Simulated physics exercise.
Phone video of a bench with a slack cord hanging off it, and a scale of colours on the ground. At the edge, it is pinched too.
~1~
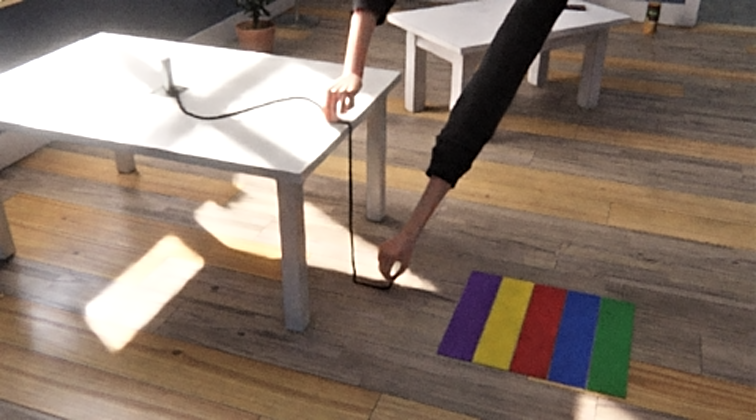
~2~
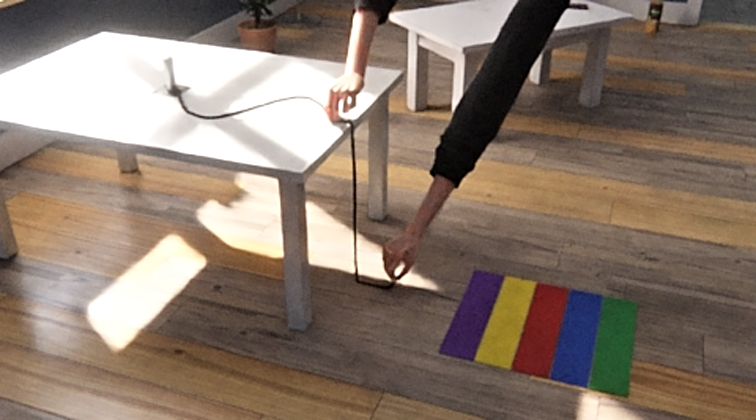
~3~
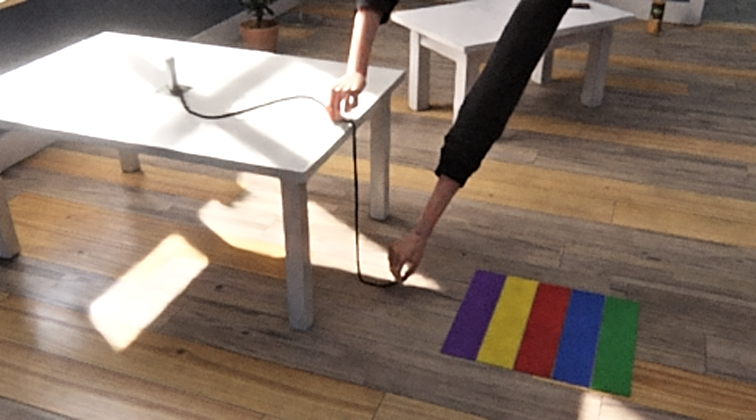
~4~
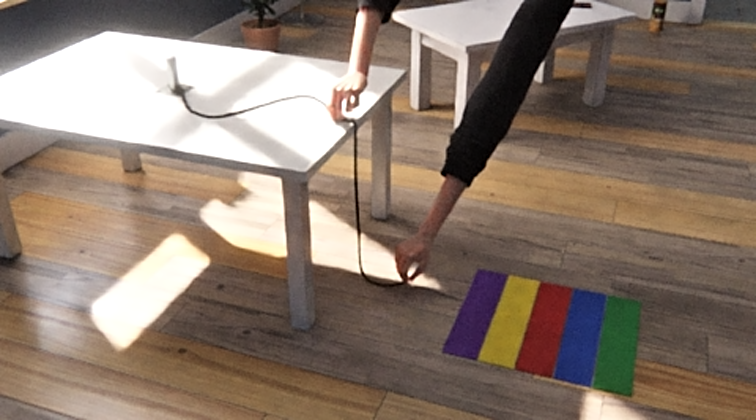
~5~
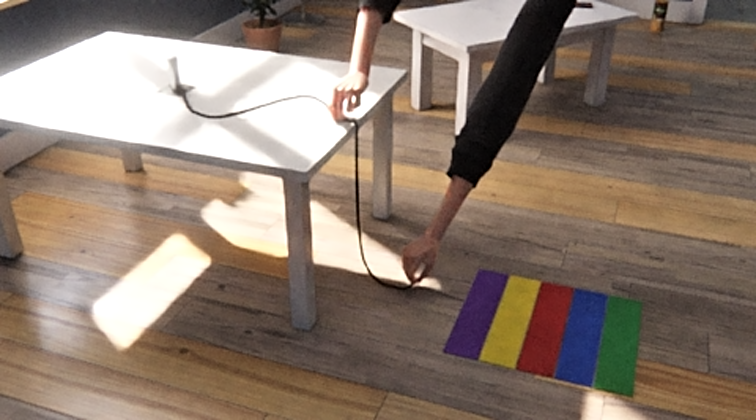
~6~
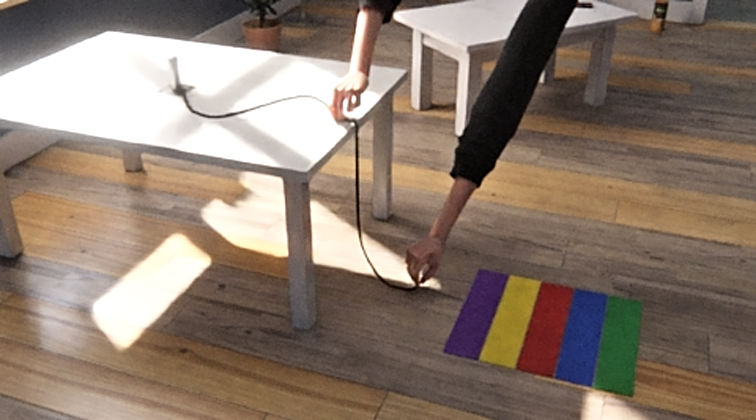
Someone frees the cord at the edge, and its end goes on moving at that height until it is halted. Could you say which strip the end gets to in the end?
It gets to the green strip.
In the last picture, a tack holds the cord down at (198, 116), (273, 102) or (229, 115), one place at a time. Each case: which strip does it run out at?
The colour under the end would be blue in the first try, red in the second and blue in the third.
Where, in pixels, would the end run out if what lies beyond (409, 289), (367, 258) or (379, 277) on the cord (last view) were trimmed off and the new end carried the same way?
Cut 1: About (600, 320). Cut 2: About (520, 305). Cut 3: About (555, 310).
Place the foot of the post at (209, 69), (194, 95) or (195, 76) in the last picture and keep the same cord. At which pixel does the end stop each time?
(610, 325), (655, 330) and (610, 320), roughly.
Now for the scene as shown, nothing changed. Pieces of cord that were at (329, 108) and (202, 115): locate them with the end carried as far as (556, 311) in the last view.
Well, the first one sits at (367, 160), and the second one sits at (250, 101).
Soon after, end near (556, 311); over red.
After that, end near (597, 320); over blue.
At the stop, end near (623, 326); over green. It gets as far as the green strip.
